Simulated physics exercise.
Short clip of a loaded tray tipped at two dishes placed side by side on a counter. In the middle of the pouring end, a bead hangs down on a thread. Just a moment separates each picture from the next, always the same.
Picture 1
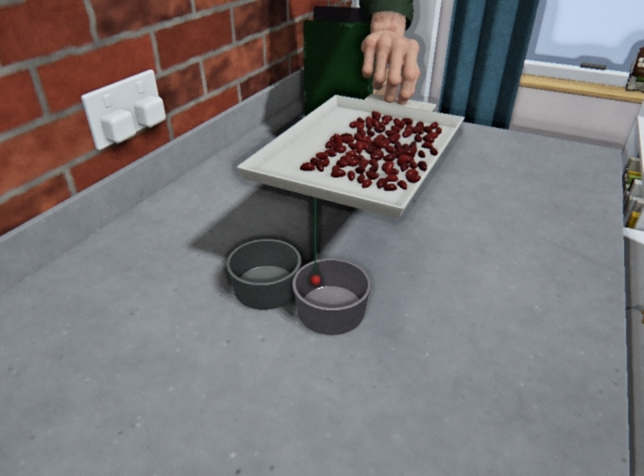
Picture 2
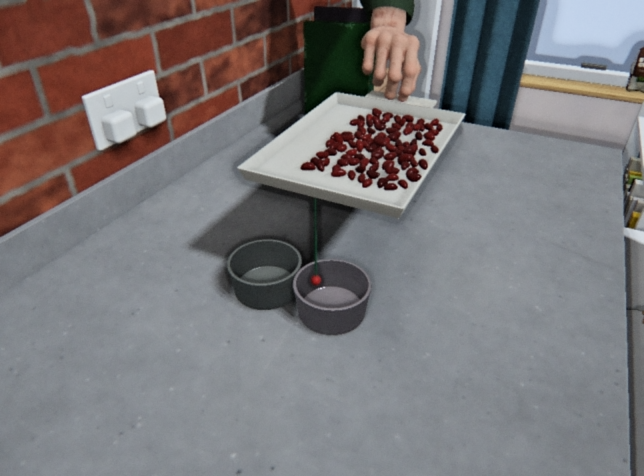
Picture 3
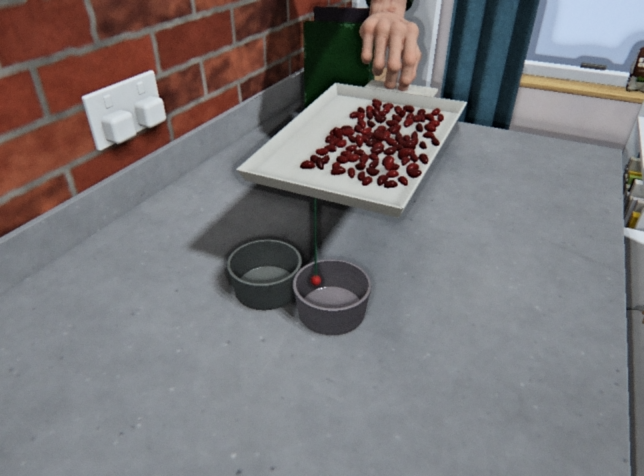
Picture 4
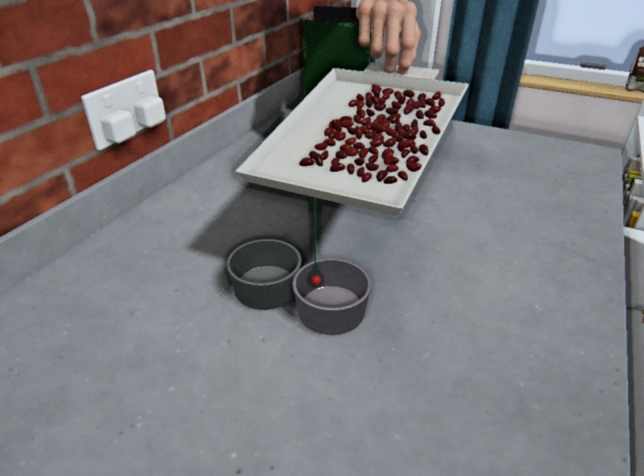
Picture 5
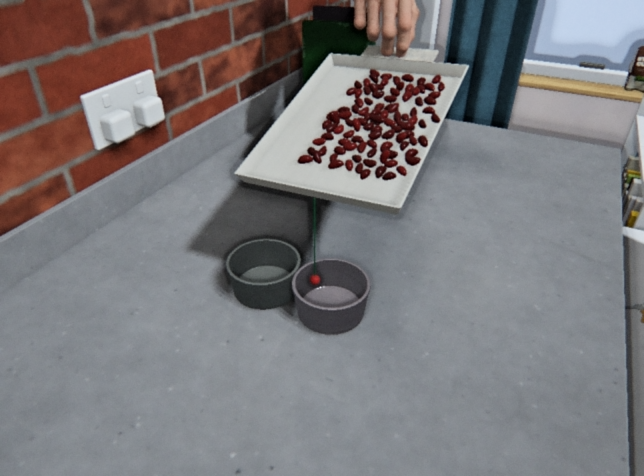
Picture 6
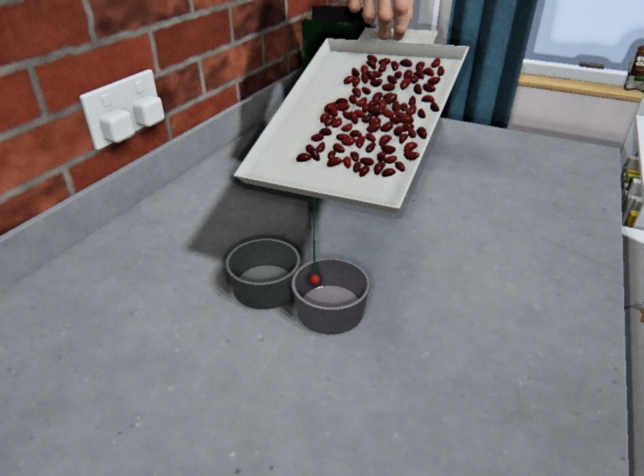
A hand raises the far end of a tray of red beans above two dishes.
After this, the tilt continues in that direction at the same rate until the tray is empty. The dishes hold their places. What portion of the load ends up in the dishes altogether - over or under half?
Most likely the spill will be the greater part.
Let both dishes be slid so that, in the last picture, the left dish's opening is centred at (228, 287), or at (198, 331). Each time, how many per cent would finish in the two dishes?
The first try yields 80% and the second yields 10%.
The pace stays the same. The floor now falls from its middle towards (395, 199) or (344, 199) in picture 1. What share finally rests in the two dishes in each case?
10 % then 0 %, roughly.
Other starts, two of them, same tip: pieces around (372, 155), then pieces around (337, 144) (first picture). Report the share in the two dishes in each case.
First about 0, then 10 per cent.
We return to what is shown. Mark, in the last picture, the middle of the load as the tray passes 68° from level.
About (297, 181).
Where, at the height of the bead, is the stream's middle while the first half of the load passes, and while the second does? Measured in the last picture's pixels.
First half (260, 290); second half (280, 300).
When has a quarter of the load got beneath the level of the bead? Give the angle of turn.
Approx. 80° from level.
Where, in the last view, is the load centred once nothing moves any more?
Near (252, 345), more or less.
Shortly afterwards, tray tipped steeply; the bulk on the tray; near a quarter in the air.
Next, tray tipped past a quarter turn; only a few on the tray; only a few in the left dish; near two thirds outside both; near a third in the air.
Some moments later, tray tipped past a quarter turn; a little in the left dish; all but a few outside both.
In the end, tray tipped past a quarter turn; none at all in the right dish; a little in the left dish; all but a few outside both.
